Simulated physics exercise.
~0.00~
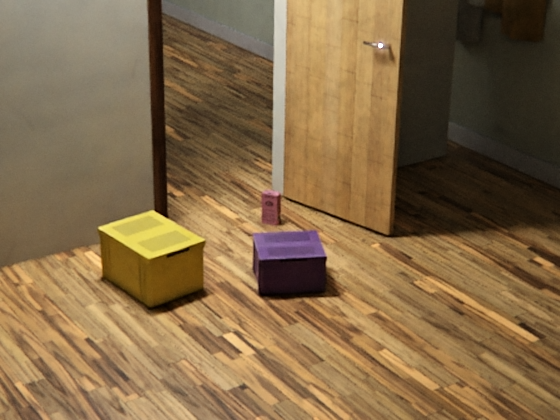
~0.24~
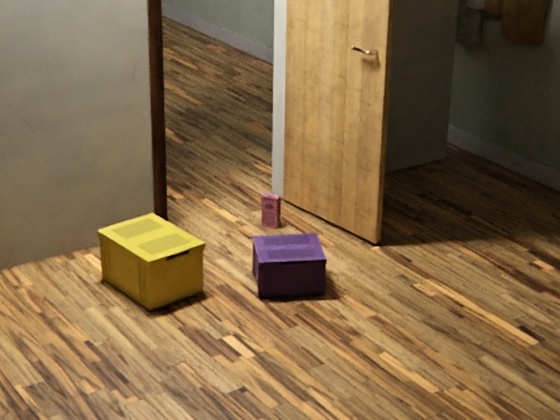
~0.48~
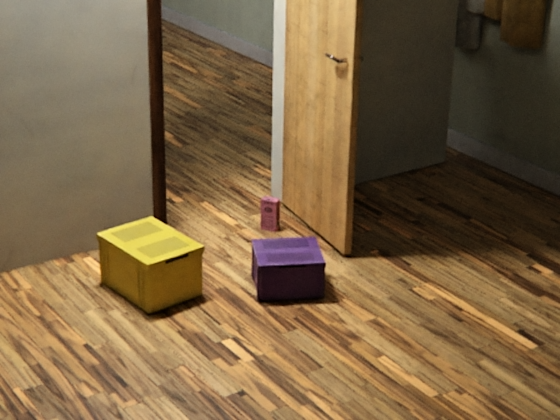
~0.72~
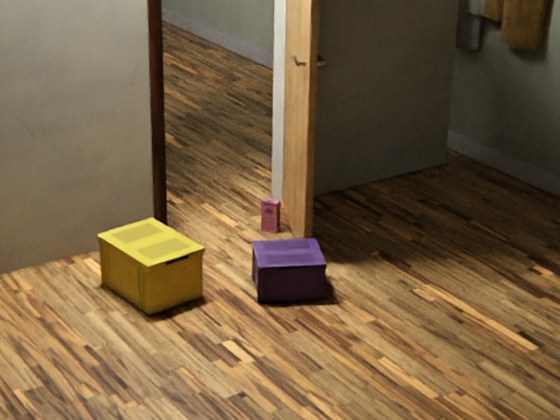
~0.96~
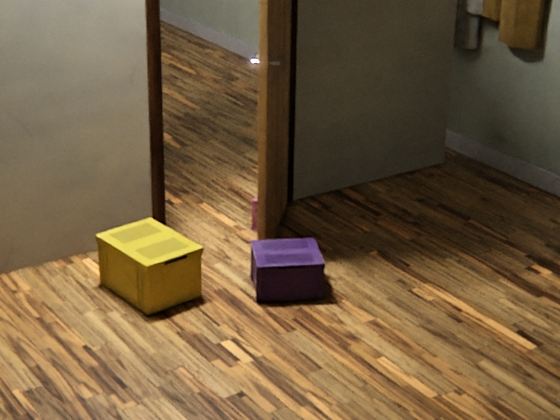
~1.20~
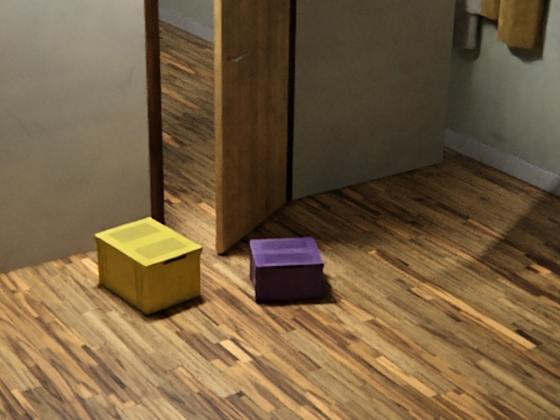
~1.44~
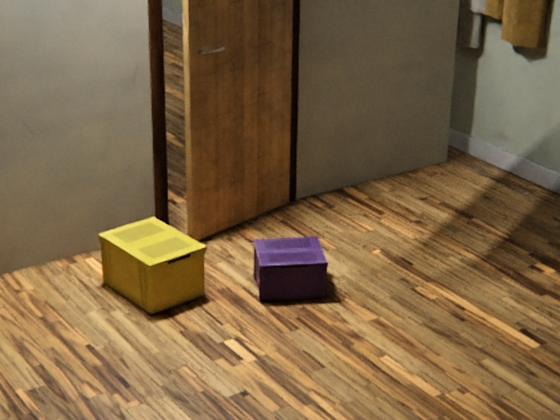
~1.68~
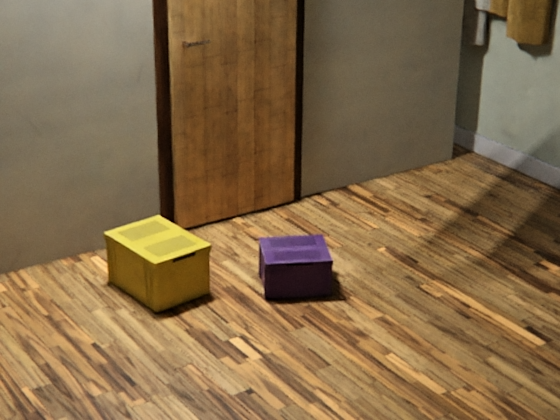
At the start, a wooden door stands wide open in a room with a striped wood floor, with a small pink carton upright near its hinged side and a yellow tote and a purple tote in front. The door swings toward the doorway, turning edge-on as it nears the carton. It then reaches the carton, which shifts left and disappears from sight behind the door. The door keeps swinging left, narrowing the gap. It ends looking shut in its frame, with the carton out of view and both totes still in their places.
